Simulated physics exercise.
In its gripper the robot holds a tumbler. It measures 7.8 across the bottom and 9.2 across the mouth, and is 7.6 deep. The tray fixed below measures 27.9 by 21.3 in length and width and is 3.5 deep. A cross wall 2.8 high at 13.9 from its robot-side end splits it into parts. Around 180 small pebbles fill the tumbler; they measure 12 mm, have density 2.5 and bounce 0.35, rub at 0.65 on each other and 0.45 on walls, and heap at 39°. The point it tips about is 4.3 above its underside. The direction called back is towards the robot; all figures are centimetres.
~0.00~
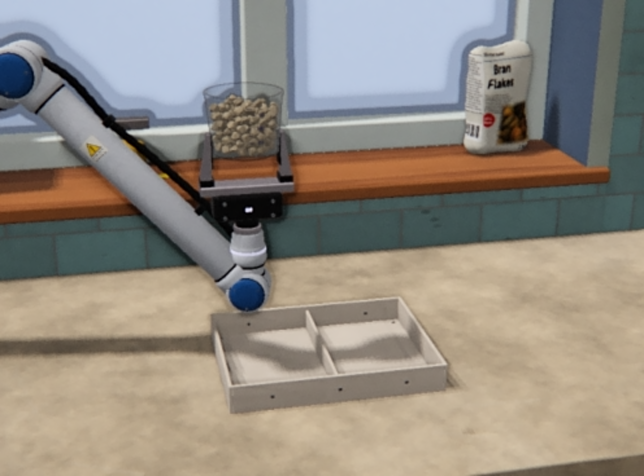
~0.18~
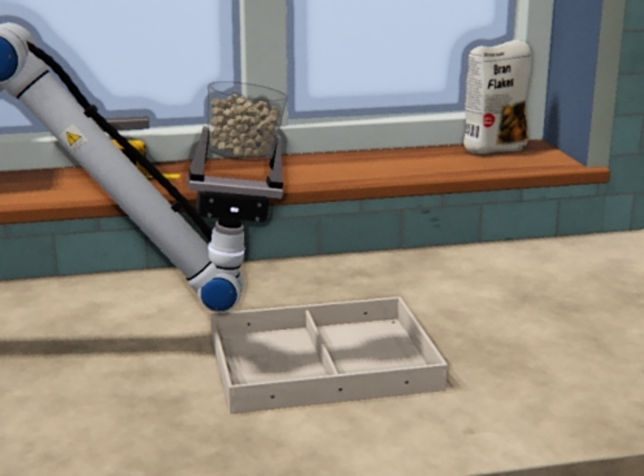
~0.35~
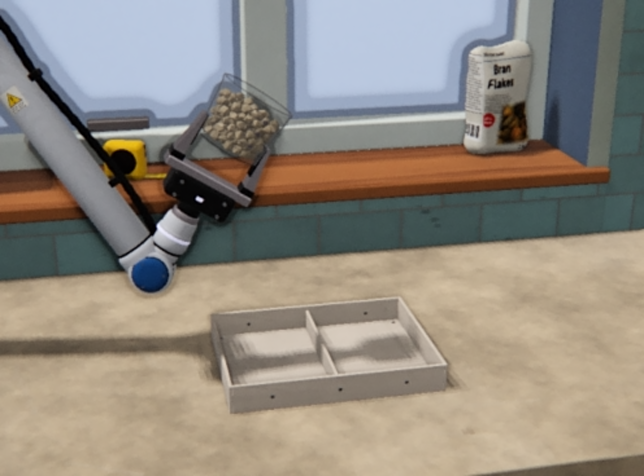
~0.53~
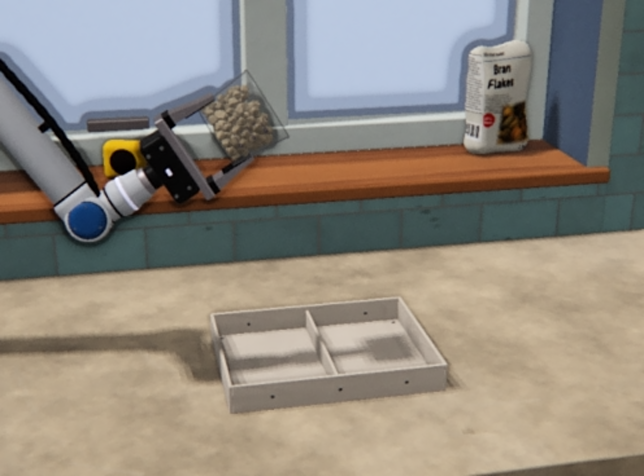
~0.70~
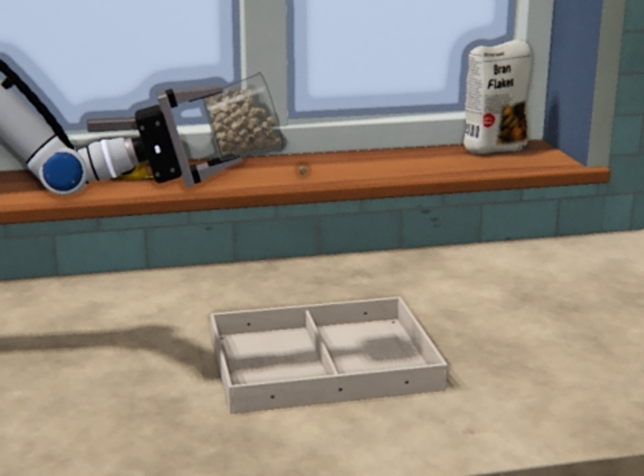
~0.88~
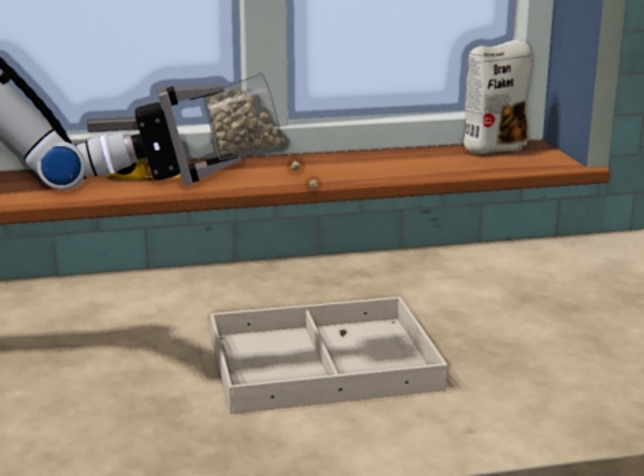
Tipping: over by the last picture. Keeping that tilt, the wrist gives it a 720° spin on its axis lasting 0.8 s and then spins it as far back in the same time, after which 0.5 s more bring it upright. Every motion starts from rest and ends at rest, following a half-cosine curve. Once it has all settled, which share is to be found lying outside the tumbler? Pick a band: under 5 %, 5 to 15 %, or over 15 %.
Over 15 %.
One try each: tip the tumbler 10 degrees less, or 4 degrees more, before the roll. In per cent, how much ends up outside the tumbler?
Roughly 5 and 35 per cent.
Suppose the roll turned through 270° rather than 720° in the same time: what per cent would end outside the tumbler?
Roughly 30 %.
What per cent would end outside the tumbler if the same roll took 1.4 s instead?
You'd be looking at some 50 per cent.
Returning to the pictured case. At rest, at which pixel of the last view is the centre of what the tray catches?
Near pixel (354, 359).
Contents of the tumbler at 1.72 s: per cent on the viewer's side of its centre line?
I'd say about 50 per cent sits in the front half.
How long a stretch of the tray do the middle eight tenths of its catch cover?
Length of tray covered: Approx. 12 cm.
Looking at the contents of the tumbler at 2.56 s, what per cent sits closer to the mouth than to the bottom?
Around 35 per cent.
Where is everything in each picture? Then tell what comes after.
Tumbler middle at (244, 123), upright; upper third of the load around (241, 112), from x 215 to 275, top at y 100; 180 in the tumbler, in the first picture.
Tumbler middle at (244, 123), tipped 9°; upper third of the load around (240, 112), from x 215 to 275, top at y 100, in the second picture.
Tumbler middle at (242, 122), tipped 33°; upper third of the load around (235, 110), from x 205 to 275, top at y 95, in the third picture.
Tumbler middle at (241, 121), tipped 60°; upper third of the load around (234, 107), from x 205 to 270, top at y 90, in the fourth picture.
Tumbler middle at (240, 120), tipped 76°; upper third of the load around (233, 107), from x 210 to 305, top at y 90; 179 in the tumbler, 1 in flight or on a rim, in the fifth picture.
Tumbler middle at (240, 120), tipped 78°; upper third of the load around (232, 108), from x 210 to 345, top at y 90; 177 in the tumbler, 1 in the far-side part, 2 in flight or on a rim, in the sixth picture.
By 1.72 s, tipped 78°, highest piece 38 above the table; 163 in the tumbler, 11 in the far-side part, 1 in the robot-side part, 1 on the table or floor, 4 in flight or on a rim.
By 2.56 s, tipped 73°, highest piece 37 above the table; 137 in the tumbler, 24 in the far-side part, 8 in the robot-side part, 8 on the table or floor, 3 in flight or on a rim.
By 3.18 s, upright, highest piece 38 above the table; 135 in the tumbler, 27 in the far-side part, 10 in the robot-side part, 8 on the table or floor.
By 3.88 s, upright, highest piece 38 above the table; 135 in the tumbler, 27 in the far-side part, 10 in the robot-side part, 8 on the table or floor.
Final count, 135 in the tumbler, 27 in the far-side part, 10 in the robot-side part, 8 on the table or floor. That is 25 % outside the tumbler.
